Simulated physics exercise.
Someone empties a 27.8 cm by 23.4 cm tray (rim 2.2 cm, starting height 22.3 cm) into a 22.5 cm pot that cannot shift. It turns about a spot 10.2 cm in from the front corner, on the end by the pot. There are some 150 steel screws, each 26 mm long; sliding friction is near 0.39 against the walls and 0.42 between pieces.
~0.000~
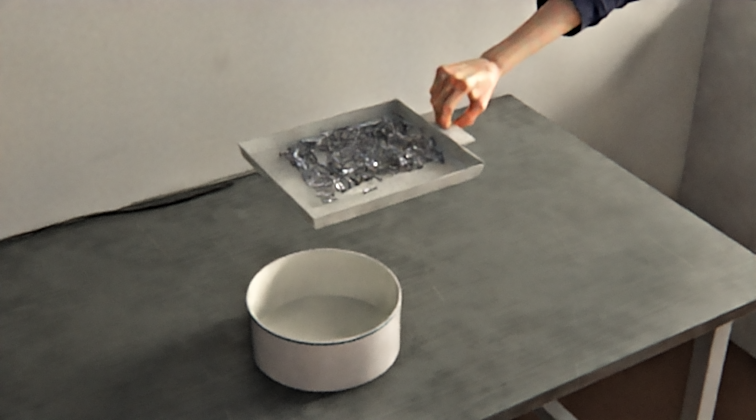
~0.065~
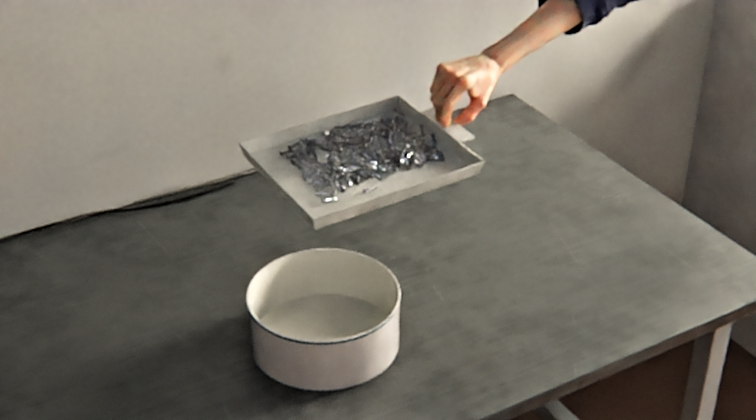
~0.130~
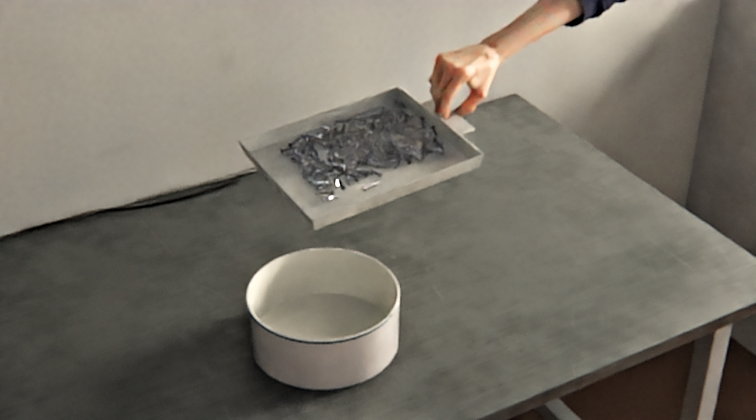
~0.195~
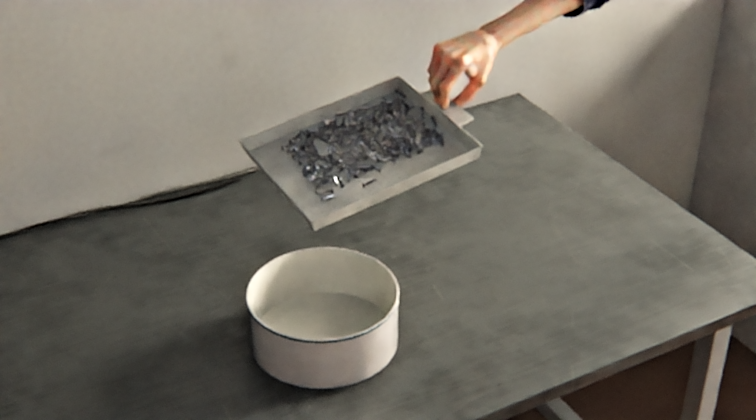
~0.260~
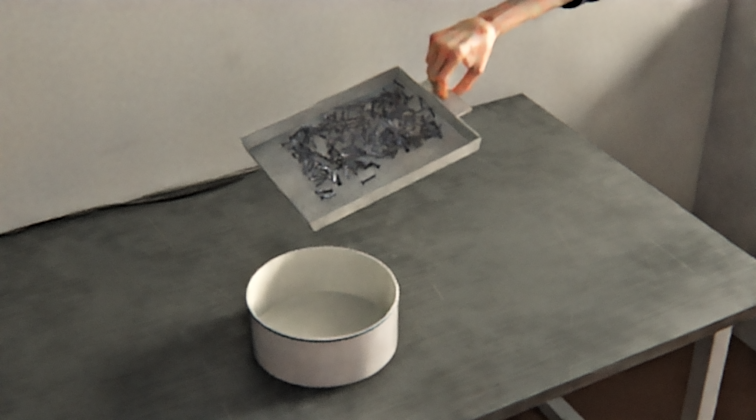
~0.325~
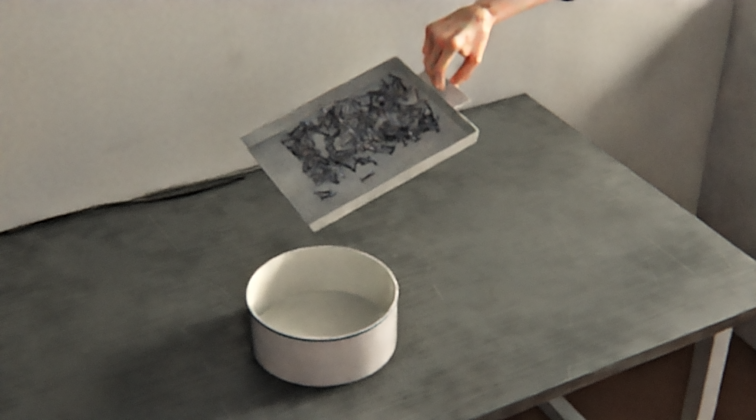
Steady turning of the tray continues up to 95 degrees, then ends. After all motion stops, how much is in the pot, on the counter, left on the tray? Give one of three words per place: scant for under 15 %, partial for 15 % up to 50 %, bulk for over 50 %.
Pot - bulk, counter - partial, tray - scant.
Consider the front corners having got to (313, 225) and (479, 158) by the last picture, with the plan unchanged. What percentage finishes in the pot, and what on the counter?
You'd end with pot at 100 and counter at 0.
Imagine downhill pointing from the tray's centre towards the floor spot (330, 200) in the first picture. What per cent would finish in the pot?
About 100 per cent.
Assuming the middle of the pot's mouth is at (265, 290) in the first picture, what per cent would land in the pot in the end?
It would come to around 95 percent.
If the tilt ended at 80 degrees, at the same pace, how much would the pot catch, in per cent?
Around 55 %, I reckon.
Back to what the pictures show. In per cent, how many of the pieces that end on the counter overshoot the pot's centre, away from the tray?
Around 100 per cent, give or take.
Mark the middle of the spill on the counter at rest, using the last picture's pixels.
(226, 321), roughly.
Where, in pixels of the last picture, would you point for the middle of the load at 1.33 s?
The middle of the load should be at about (279, 195) by then.
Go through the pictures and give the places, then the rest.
In the first picture, tray tilt 0 degrees, front corners at (316, 216) and (480, 163); middle of the pieces at (366, 150); pot at (324, 293).
In the second picture, tray tilt 1 degrees, front corners at (315, 216) and (480, 161); middle of the pieces at (366, 148).
In the third picture, tray tilt 4 degrees, front corners at (314, 217) and (479, 154), lowest corner left front; middle of the pieces at (367, 143).
In the fourth picture, tray tilt 8 degrees, front corners at (313, 218) and (478, 146), lowest corner left front; middle of the pieces at (367, 136).
In the fifth picture, tray tilt 12 degrees, front corners at (311, 219) and (476, 138), lowest corner left front; middle of the pieces at (369, 138).
In the sixth picture, tray tilt 16 degrees, front corners at (310, 221) and (474, 130), lowest corner left front; middle of the pieces at (366, 133); pot at (322, 290). The tray's pace is about 60 degrees a second.
After 0.93 s, tilt 54 degrees; the tray holds 95 %, the pot 0 %.
After 1.33 s, tilt 78 degrees; the tray holds 75 %, the pot 15 %.
After 1.81 s, tilt 95 degrees; the tray holds 5 %, the pot 60 %.
In the end, at 2.8 s, pot 70 %, counter 30 %, tray 0 %.
